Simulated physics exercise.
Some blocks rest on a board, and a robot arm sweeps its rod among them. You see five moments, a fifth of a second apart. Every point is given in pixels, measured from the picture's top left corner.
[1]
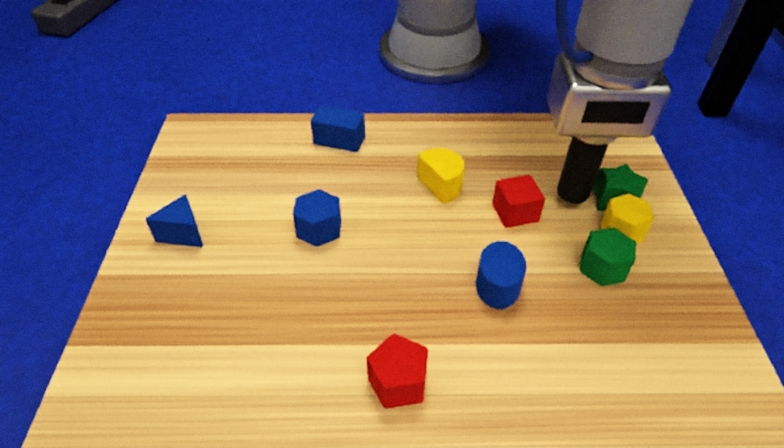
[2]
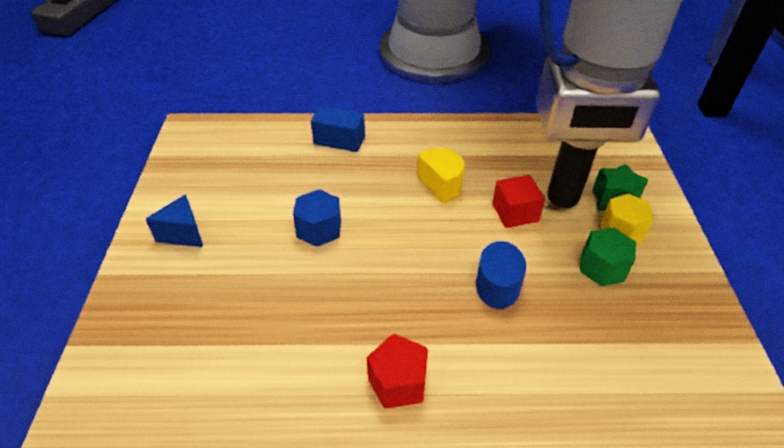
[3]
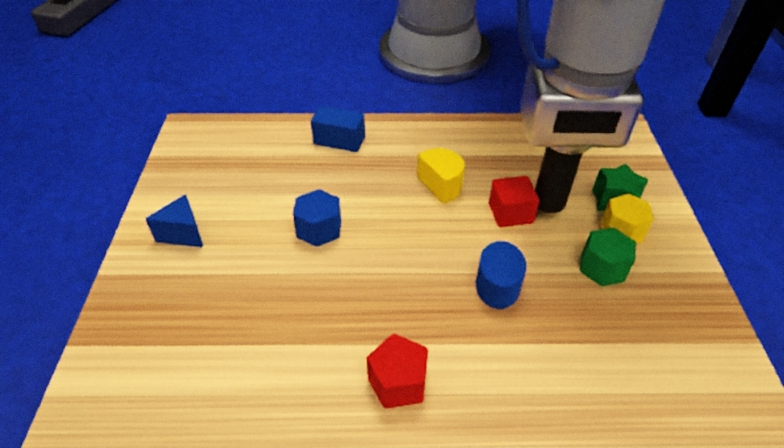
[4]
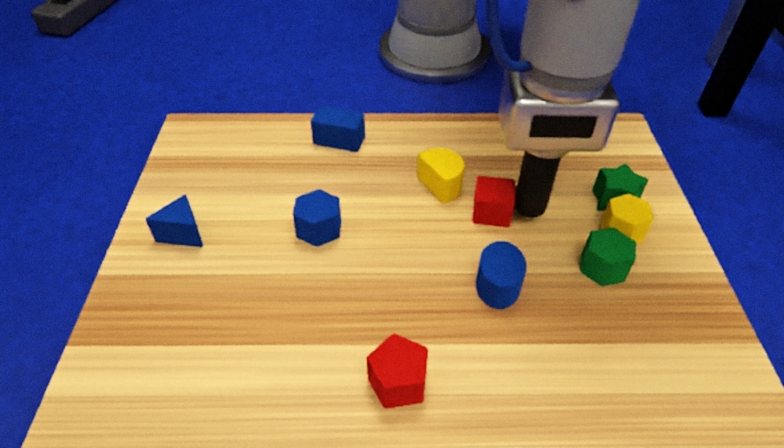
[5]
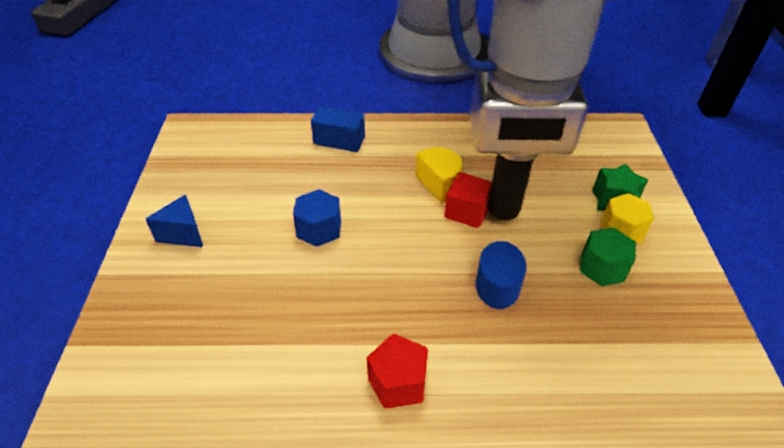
In this clip, a robot arm above a wooden board of colored blocks moves its black rod left to the red square block and pushes it leftward, up against the yellow half-round block, which shifts slightly.
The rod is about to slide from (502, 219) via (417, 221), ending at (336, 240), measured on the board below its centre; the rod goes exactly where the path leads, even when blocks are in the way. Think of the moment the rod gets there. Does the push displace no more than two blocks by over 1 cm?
I'd say no.
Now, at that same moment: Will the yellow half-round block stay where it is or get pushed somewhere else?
From what I can tell, it won't keep its place.
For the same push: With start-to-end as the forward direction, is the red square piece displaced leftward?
In short: No.
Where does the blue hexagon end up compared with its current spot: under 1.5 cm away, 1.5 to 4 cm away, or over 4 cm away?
The displacement of the blue hexagon is 1.5-4 cm.
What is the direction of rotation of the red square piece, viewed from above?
Viewed from the top, it goes clockwise.
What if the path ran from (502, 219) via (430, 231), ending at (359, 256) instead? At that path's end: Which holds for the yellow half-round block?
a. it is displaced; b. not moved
Option a.
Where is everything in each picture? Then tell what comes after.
In the first frame, lower end of the rod at (573, 194), tops of blocks, blue hexagon at (316, 205), yellow half-round block at (444, 161), red square piece at (521, 189), blue oval at (503, 262).
In the second frame, rod at (563, 198), blocks as before.
In the third frame, rod at (549, 203), red square piece at (516, 189).
In the fourth frame, rod at (529, 207), red square piece at (496, 189).
In the fifth frame, rod at (504, 210), blue hexagon at (316, 205), yellow half-round block at (442, 160), red square piece at (471, 187), blue oval at (503, 262).
The first path, step by step. One third of the way, rod at (446, 211); yellow half-round block at (421, 148), turned 40° clockwise; red square piece at (416, 179), turned 35° clockwise.
Two thirds of the way, rod at (389, 213); yellow half-round block at (419, 146), turned 55° clockwise; red square piece at (394, 171), turned 75° clockwise.
At the end, rod at (335, 231); blue hexagon at (296, 207), turned 25° clockwise; yellow half-round block at (419, 146), turned 55° clockwise; red square piece at (394, 171), turned 75° clockwise; blue oval not moved.
